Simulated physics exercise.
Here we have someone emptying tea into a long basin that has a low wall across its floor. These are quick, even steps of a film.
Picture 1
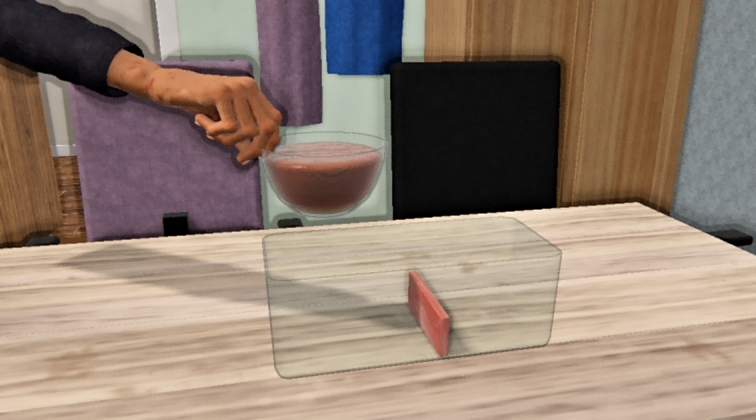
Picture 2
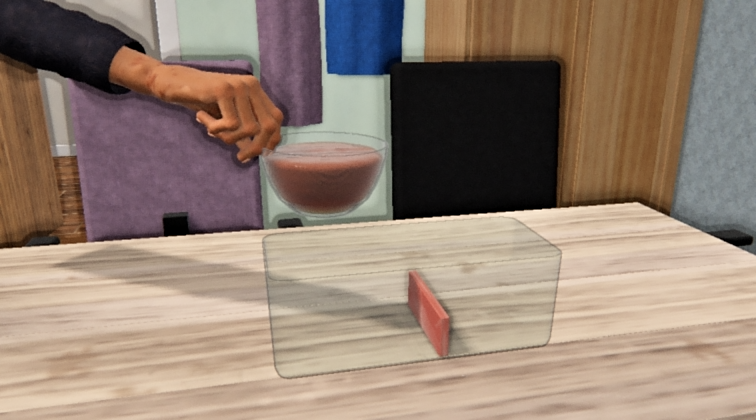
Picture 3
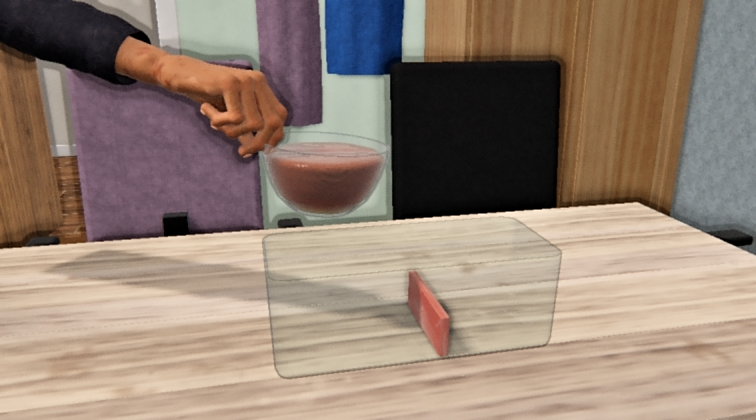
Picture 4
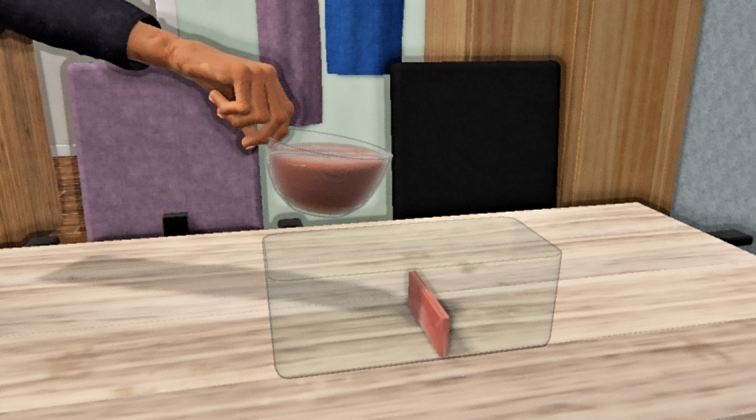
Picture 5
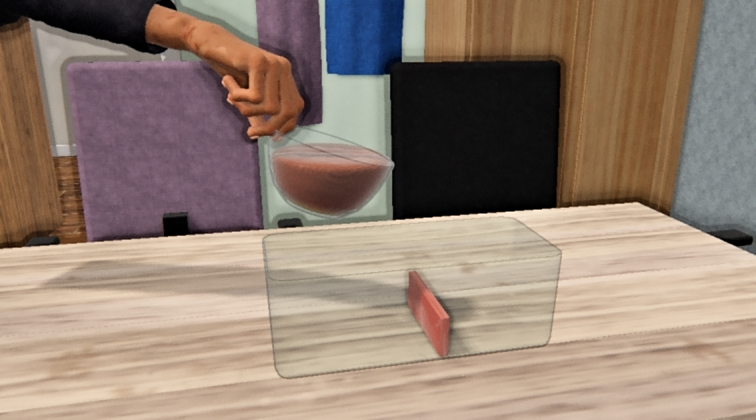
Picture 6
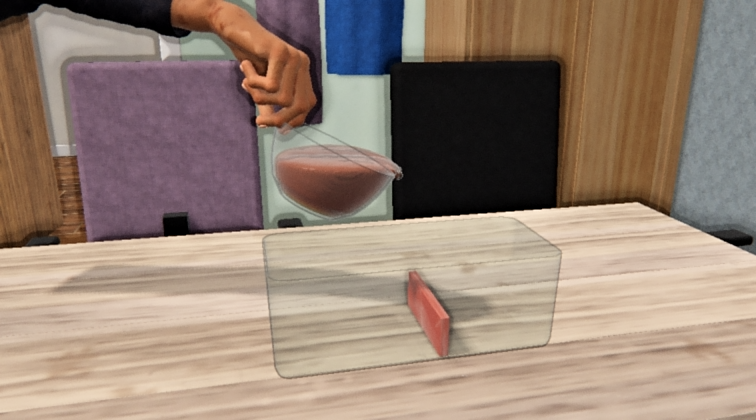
At the start, a hand holds a clear bowl of reddish-brown liquid level above a long see-through basin with a low red wall across its floor. The hand moves right and rises slightly as the bowl tilts gradually to the right, and by the end a little liquid slips over its right rim.
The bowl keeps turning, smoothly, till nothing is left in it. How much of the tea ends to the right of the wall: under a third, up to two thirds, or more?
In the end from a third to two thirds is right of the wall.
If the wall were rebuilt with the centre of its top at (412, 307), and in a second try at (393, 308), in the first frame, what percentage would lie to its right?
The first gives 70 %, the second 90 %.
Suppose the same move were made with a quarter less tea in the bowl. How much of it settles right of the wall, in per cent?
About 30 per cent.
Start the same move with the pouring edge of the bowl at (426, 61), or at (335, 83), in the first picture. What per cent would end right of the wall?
Near 95 % and 5 %.
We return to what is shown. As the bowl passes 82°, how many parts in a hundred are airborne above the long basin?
Some 25 per cent.
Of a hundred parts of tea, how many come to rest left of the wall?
Roughly 55 in a hundred.
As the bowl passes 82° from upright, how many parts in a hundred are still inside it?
Some 30 per cent.
A moment on, the bowl is tipped on its side and 29 per cent is still to pour, 16 is left of the wall and 30 right of it.
Next, the bowl is tipped on its side and 2 per cent is still to pour, 48 is left of the wall and 46 right of it.
Then the bowl is tipped on its side and 0 per cent is still to pour, 53 is left of the wall and 46 right of it.
Later the bowl is tipped on its side and 0 per cent is still to pour, 53 is left of the wall and 46 right of it.
At rest 53 per cent lies left of the wall, 46 right of it and 1 outside.
